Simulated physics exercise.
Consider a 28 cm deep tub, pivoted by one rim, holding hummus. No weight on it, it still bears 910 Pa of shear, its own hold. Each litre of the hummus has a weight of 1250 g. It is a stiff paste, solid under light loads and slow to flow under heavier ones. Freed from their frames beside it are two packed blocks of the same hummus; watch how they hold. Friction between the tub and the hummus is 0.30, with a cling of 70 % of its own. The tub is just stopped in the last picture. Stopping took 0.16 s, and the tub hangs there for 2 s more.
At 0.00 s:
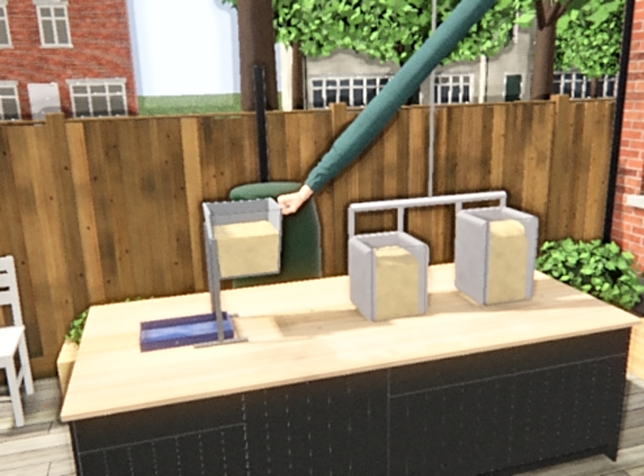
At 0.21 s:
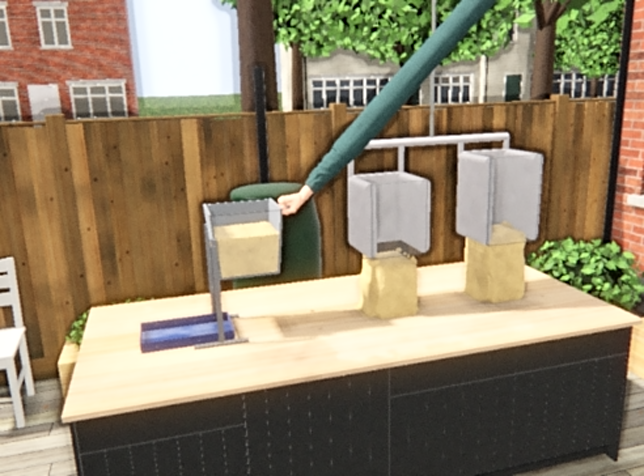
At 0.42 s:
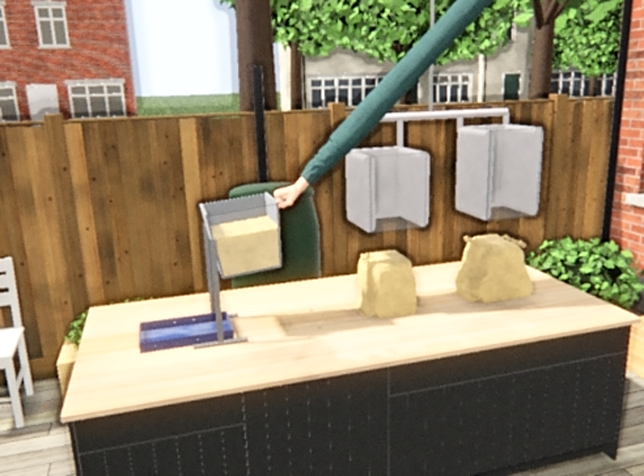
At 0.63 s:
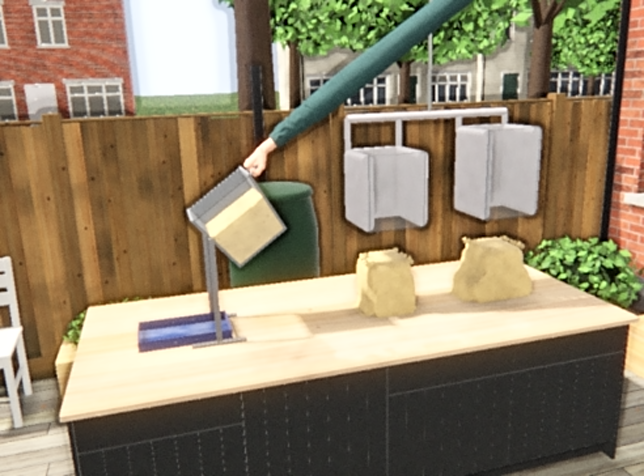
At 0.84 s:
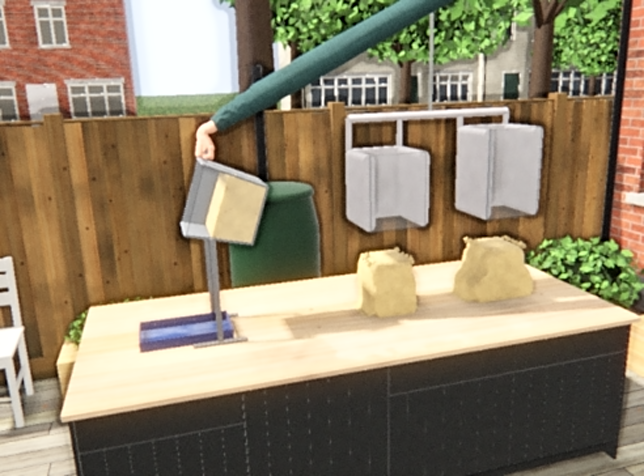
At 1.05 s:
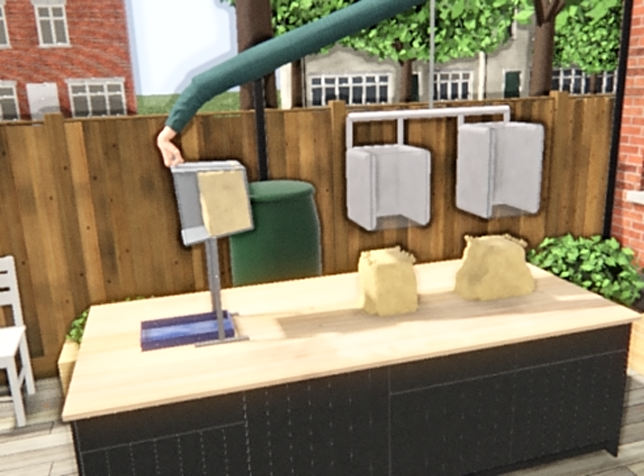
Grey moulds lifting off two beige blocks, the right one slumping more, then a green-sleeved arm tilting a filled tub leftward.
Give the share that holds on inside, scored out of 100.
About 100 per cent.
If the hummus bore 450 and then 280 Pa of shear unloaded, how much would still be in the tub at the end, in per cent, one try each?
The two runs give near 45 % and near 35 % respectively.
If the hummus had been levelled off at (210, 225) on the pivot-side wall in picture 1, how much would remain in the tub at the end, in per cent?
I'd say close to 50 % stays in the tub.
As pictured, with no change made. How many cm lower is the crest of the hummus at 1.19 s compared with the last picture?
Around 1 cm below its level in the last picture.
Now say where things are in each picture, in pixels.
In the first picture, handle-side rim at (280, 209), tilt 0 degrees; crest of the hummus at (275, 233); block heights 28 cm, 37 cm (left to right).
In the second picture, handle-side rim at (280, 209), tilt 0 degrees; crest of the hummus at (275, 233); block heights 27 cm, 34 cm (left to right).
In the third picture, handle-side rim at (276, 203), tilt 5 degrees; crest of the hummus at (273, 228); block heights 27 cm, 28 cm (left to right).
In the fourth picture, handle-side rim at (248, 176), tilt 35 degrees; crest of the hummus at (260, 199); block heights 27 cm, 27 cm (left to right).
In the fifth picture, handle-side rim at (203, 166), tilt 71 degrees; crest of the hummus at (228, 176); block heights 27 cm, 27 cm (left to right).
In the sixth picture, handle-side rim at (174, 174), tilt 94 degrees; crest of the hummus at (237, 171); block heights 27 cm, 27 cm (left to right).
After 1.19 s, the tub is at 94 degrees and holds 100 %.
After 1.36 s, the tub is at 94 degrees and holds 100 %.
After 1.53 s, the tub is at 94 degrees and holds 100 %.
After 1.70 s, the tub is at 94 degrees and holds 100 %.
After 3.05 s, the tub is at 94 degrees and holds 100 %.
